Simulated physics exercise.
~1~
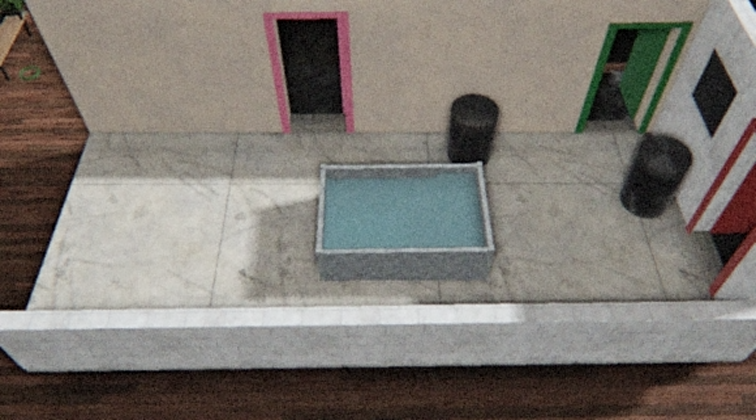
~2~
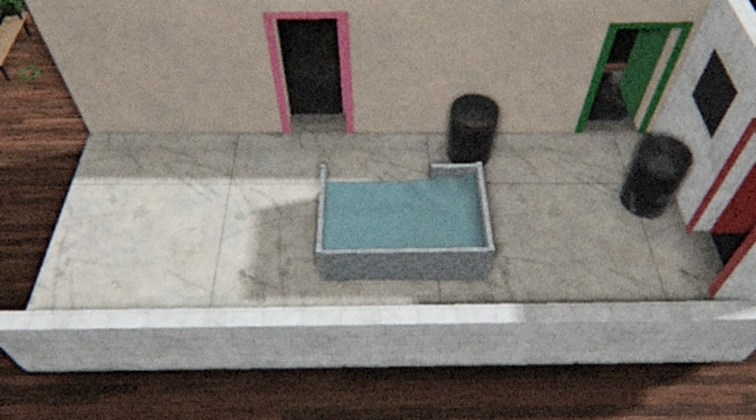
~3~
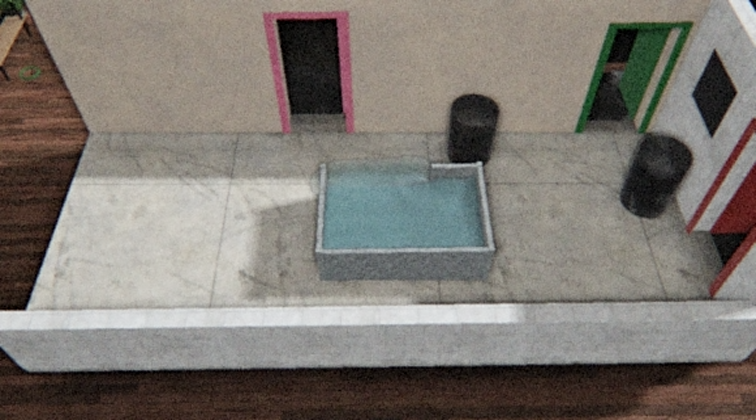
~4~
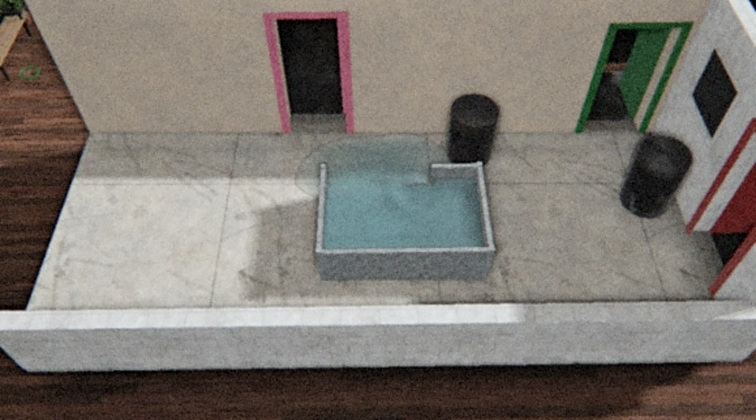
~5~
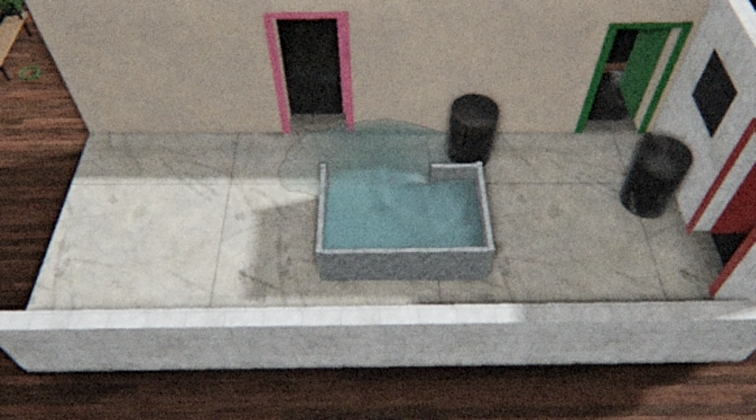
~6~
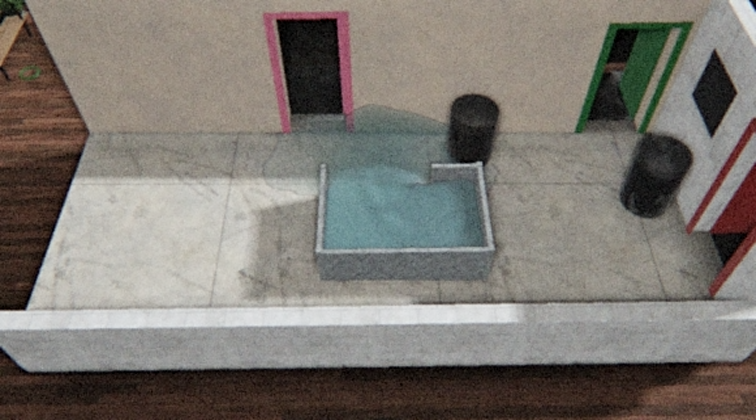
A rectangular tank of blue water sat in a walled grey yard, then a gap opened in its far side and water poured out, spreading over the floor and up against the back wall.
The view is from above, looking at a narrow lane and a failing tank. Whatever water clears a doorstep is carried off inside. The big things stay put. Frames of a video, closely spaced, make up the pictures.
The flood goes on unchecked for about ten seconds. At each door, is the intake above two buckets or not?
Result: Pink door: Above two buckets, red door: Up to two buckets, green door: Above two buckets.
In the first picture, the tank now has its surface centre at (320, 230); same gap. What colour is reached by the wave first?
I'd pick the pink one.
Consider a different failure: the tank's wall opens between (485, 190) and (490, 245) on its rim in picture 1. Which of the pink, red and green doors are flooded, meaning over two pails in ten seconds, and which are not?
Result: Pink remains beneath it; red goes past the limit; green goes past the limit.
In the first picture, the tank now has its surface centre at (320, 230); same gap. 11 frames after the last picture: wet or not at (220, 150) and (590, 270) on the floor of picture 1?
Result: Inundated; spared.
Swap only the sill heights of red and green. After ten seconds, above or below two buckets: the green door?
Green door: Remains below the threshold.
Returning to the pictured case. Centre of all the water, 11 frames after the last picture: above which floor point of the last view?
My guess is about (371, 191).
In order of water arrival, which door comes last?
I pick the red-painted one.
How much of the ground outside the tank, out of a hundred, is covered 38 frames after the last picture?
I reckon 70 per cent or so.
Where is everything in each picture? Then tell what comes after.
In the first picture, the water tank at (403, 210) is whole and still.
In the second picture, the front is at a hidden place, out from the gap on the water tank's far side.
In the third picture, water pours out on the water tank's far side and has run to a hidden place.
In the fourth picture, the front is at (424, 142), out from the gap on the water tank's far side.
In the fifth picture, the front is at (445, 134), out from the gap on the water tank's far side.
In the sixth picture, water pours out on the water tank's far side and has run to (288, 134).
A moment on, water covers 15 % of the floor; the pink door over two buckets in, the red door not reached, the green door not reached.
Next, water covers 30 % of the floor; the pink door over two buckets in, the red door not reached, the green door wet at the sill, nothing in.
Then, water covers 60 % of the floor; the pink door over two buckets in, the red door not reached, the green door wet at the sill, nothing in.
Later, water covers 70 % of the floor; the pink door over two buckets in, the red door wet at the sill, nothing in, the green door over two buckets in.
In the end, water covers 90 % of the floor; the pink door over two buckets in, the red door wet at the sill, nothing in, the green door over two buckets in.
